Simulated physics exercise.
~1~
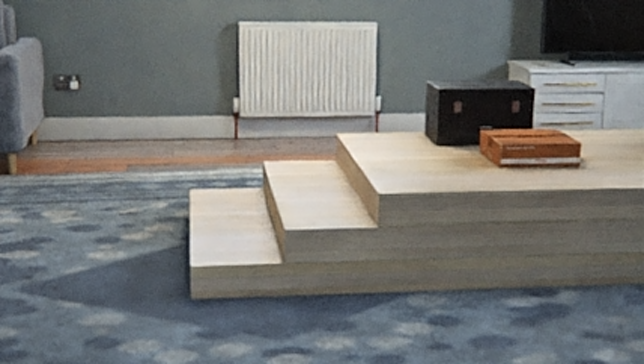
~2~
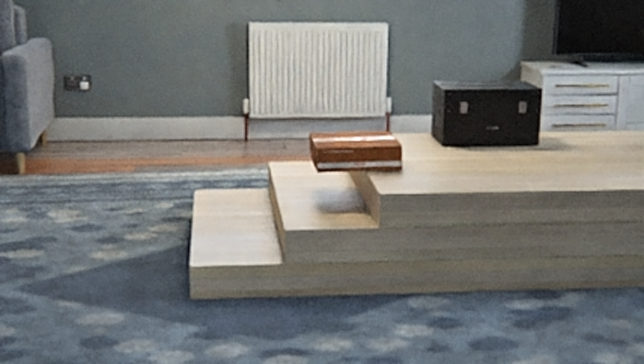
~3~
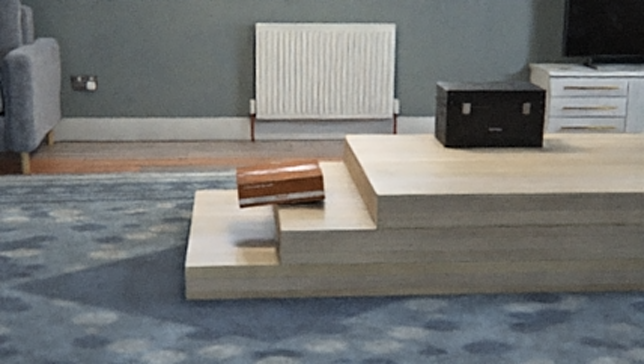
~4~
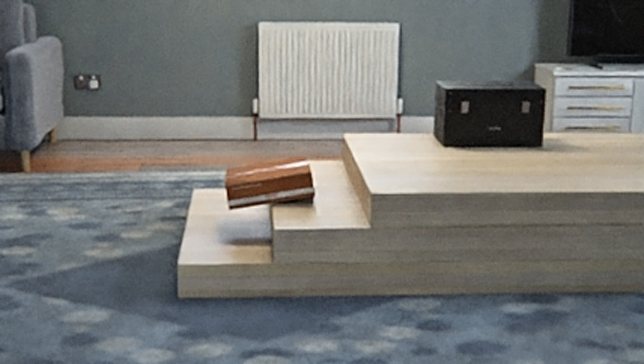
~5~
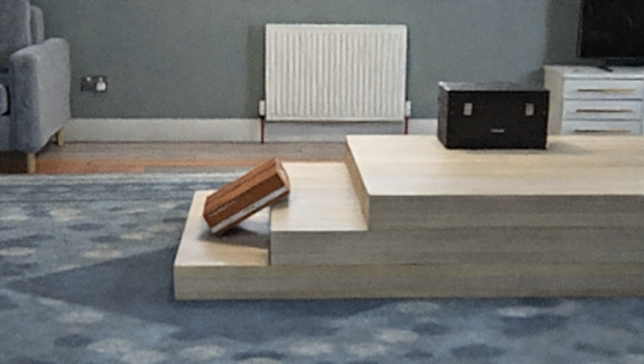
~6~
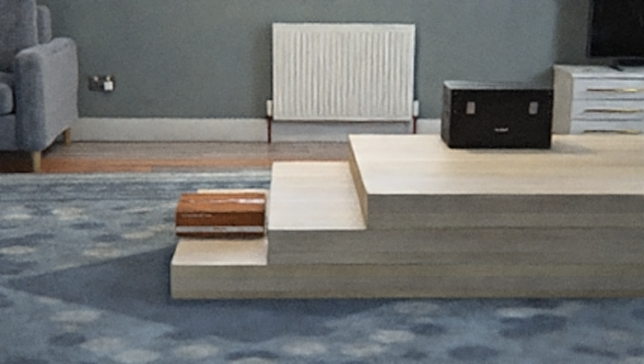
The video shows an orange-brown parcel and a black toolbox on a wooden landing with steps. The parcel slides left off the landing's edge, tips as it moves down over the steps, and comes to rest on the lowest step, while the toolbox stays in place.
